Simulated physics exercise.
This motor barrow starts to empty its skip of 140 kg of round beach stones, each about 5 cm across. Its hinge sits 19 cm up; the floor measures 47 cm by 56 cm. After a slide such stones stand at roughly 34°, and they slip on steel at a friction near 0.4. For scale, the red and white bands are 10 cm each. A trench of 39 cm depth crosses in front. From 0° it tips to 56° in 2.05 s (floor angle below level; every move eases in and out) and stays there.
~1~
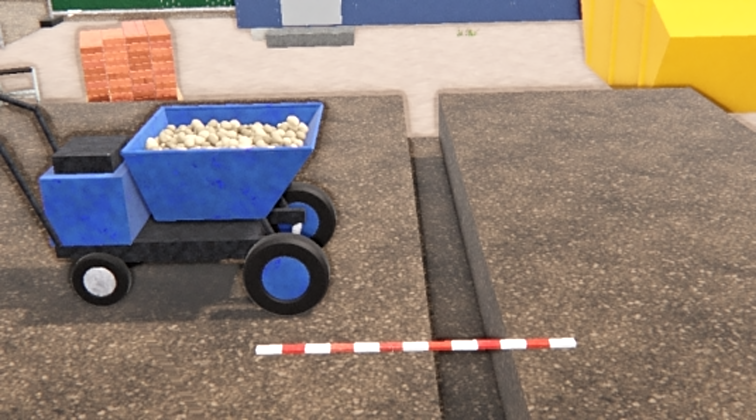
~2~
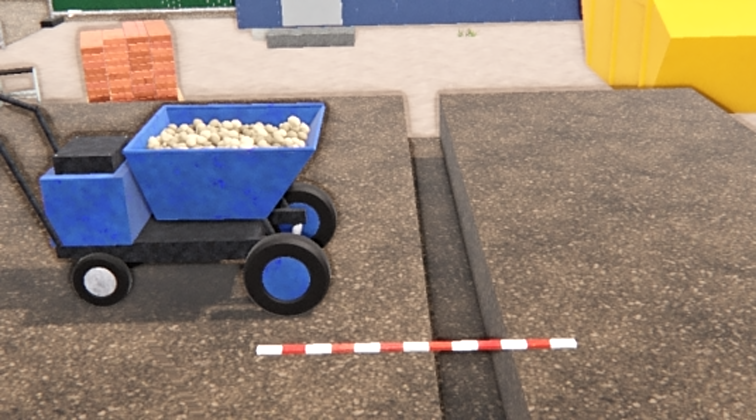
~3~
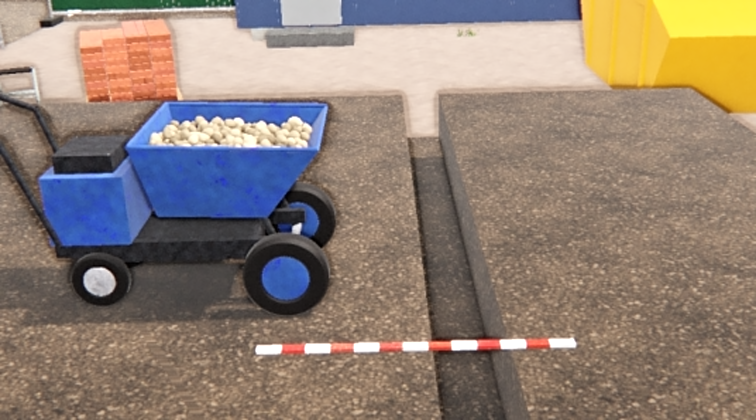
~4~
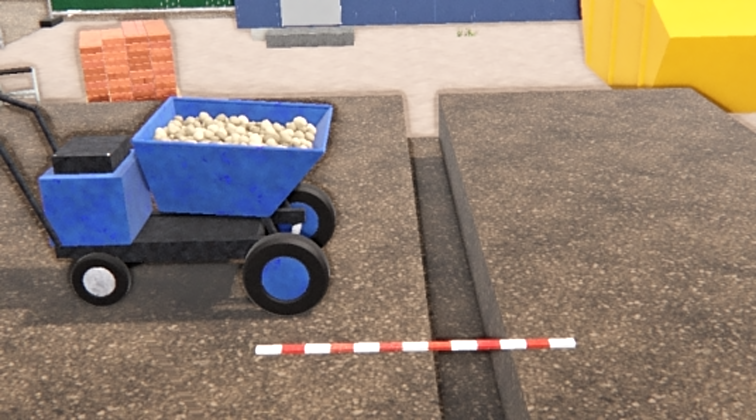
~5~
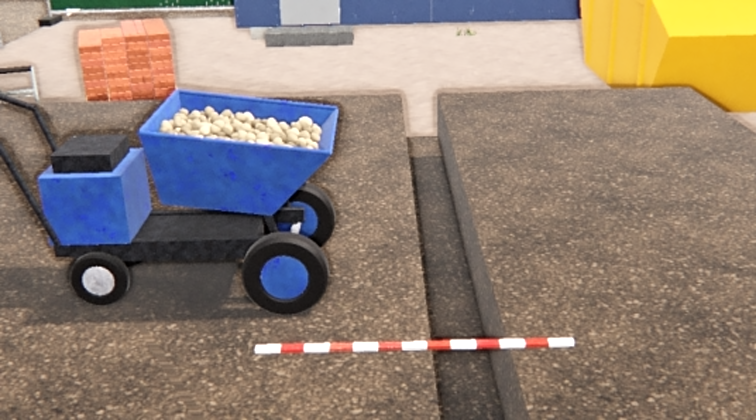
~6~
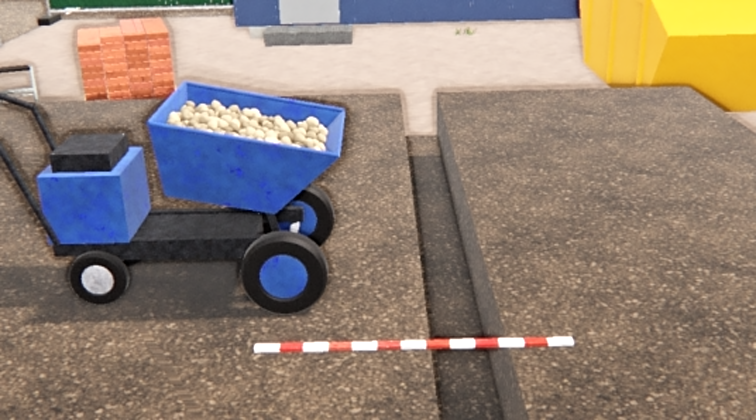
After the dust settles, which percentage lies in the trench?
Roughly 58 per cent ends in the trench.
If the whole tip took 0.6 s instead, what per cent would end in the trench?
Then about 40 per cent.
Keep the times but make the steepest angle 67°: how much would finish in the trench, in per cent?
In that case some 95 per cent.
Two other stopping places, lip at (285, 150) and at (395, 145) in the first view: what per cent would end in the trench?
Near 45 per cent from the first place, 15 from the second.
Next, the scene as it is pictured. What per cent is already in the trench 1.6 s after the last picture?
Some 15 per cent.
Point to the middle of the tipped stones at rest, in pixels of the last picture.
Around (454, 335).
Then, 0.9 s after the last picture the floor is at 47°, 100 % in the skip; the foremost stones are at (396, 182).
Then, 1.6 s after the last picture the floor is at 56°, 83 % in the skip, 1 % short of the trench, 16 % in the trench; the foremost stones are at (484, 311).
Then, 1.9 s after the last picture the floor is at 56°, 67 % in the skip, 1 % short of the trench, 32 % in the trench; the foremost stones are at (511, 295).
Then, 3.8 s after the last picture the floor is at 56°, 41 % in the skip, 58 % in the trench; the foremost stones are at (529, 302).
